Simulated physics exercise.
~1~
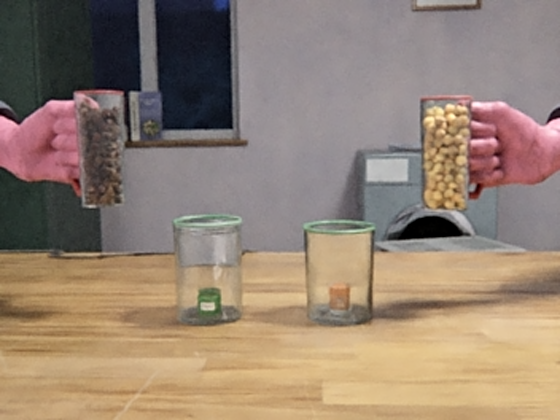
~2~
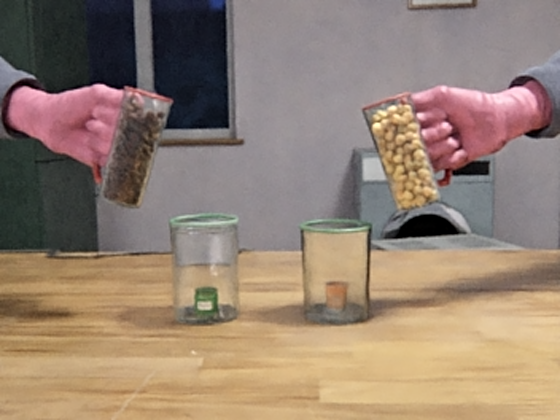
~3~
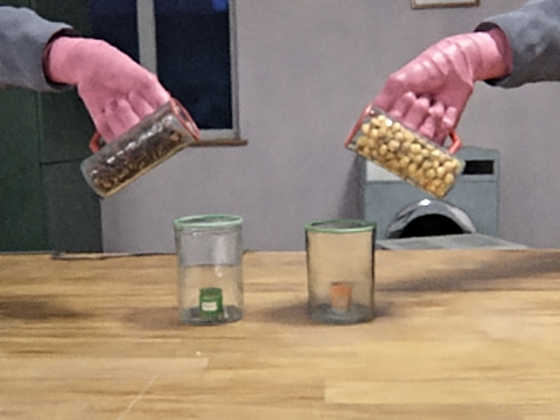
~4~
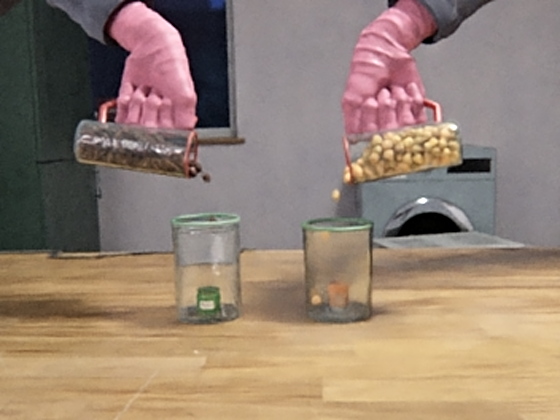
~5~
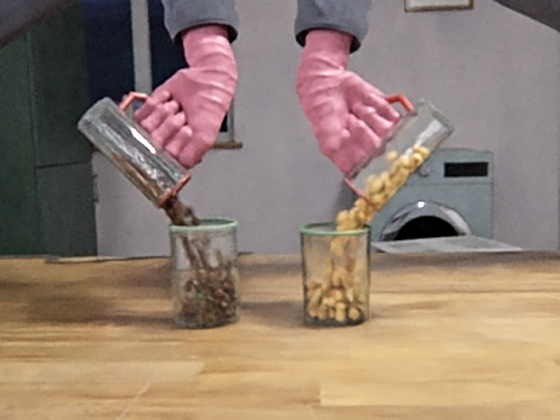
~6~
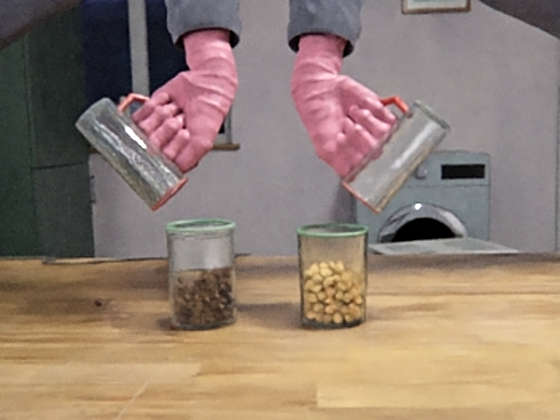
The clip shows two pink-gloved hands tilting a cup of dark pieces and a cup of pale yellowish pieces over two clear containers, each holding a small object, green on the left and orange on the right, until the poured pieces cover both objects and the cups are empty.
